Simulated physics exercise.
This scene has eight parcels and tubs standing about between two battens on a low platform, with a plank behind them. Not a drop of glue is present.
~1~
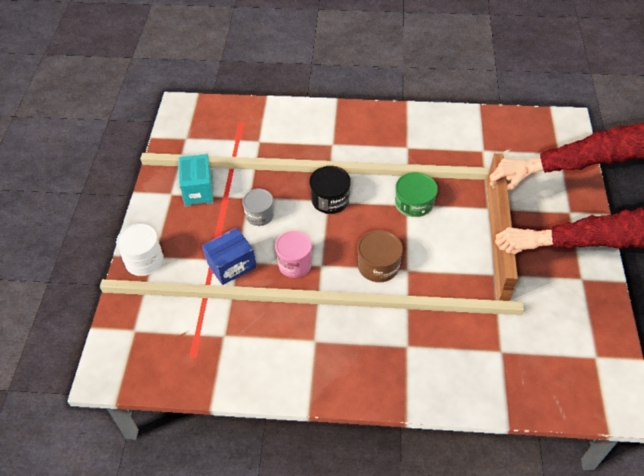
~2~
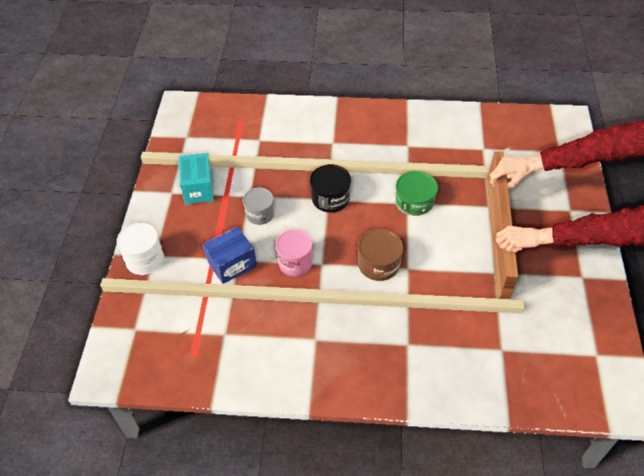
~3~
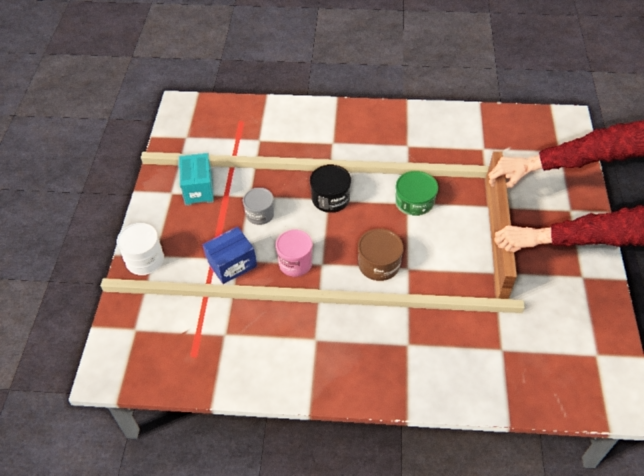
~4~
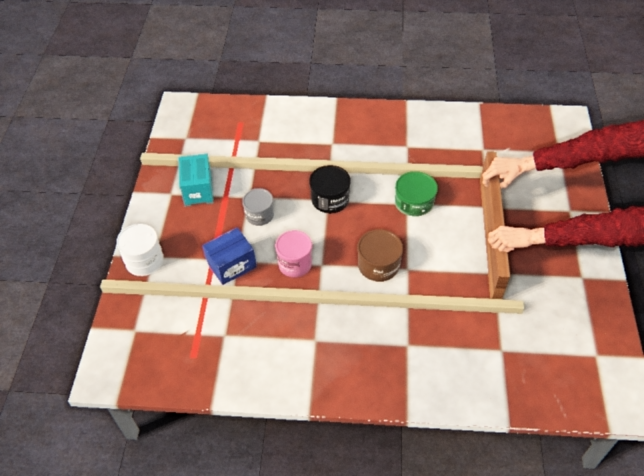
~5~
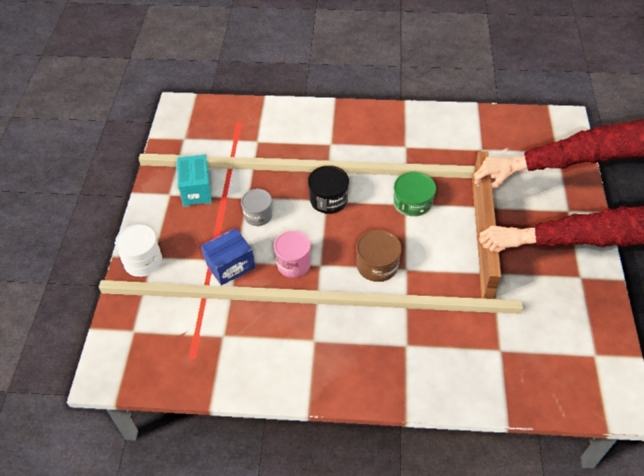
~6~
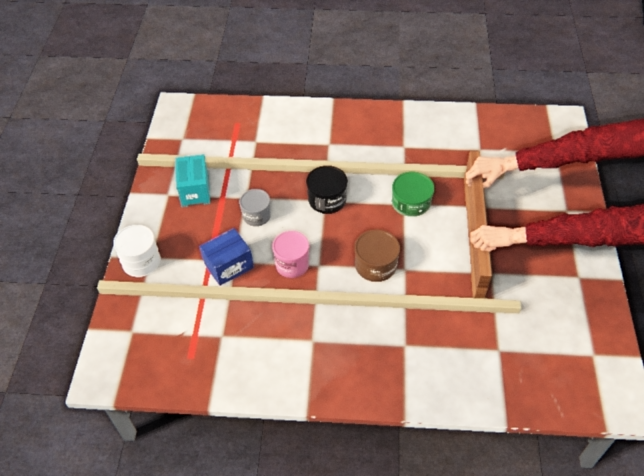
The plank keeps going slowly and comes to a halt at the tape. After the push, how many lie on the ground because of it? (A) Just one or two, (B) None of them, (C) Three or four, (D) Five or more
Just one or two (A).
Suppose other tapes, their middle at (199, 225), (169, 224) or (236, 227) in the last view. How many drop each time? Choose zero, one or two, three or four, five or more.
Three to four; 5 or more; either one or two.
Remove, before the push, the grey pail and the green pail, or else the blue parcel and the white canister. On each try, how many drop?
In the first try 1, in the other 0.
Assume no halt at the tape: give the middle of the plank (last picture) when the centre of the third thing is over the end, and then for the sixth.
Near (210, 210) first, near (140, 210) second.
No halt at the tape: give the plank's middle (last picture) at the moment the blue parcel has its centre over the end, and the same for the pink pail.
The middle is at (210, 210) when it's the blue parcel, and at (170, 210) when it's the pink pail.
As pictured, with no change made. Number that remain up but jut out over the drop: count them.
That'd be 2.
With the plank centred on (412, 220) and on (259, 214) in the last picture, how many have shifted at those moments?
1, then 8.
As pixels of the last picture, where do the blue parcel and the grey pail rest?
Blue parcel: (110, 264); grey pail: (202, 213).
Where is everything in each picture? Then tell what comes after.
In the first picture, white canister (141, 250); turquoise tote (196, 180); blue parcel (230, 257); plank (501, 225); tape (220, 226).
In the second picture, turquoise tote (196, 179); black pail (331, 189).
In the third picture, blue parcel (230, 256); pink pail (295, 253).
In the fourth picture, white canister (141, 250); grey pail (259, 208).
In the fifth picture, turquoise tote (195, 180); brown pail (378, 256).
In the sixth picture, white canister (138, 251); turquoise tote (193, 180); blue parcel (227, 257); plank (477, 223); tape (217, 226).
Early on, none off yet; white canister at rest near (138, 251); turquoise tote at rest near (193, 180); blue parcel at rest near (227, 257).
A while later, none off yet; white canister at rest near (138, 251); turquoise tote at rest near (193, 180); blue parcel travelled about its own width near (200, 259).
Finally, the number that fall off is one or two; lost, white canister.
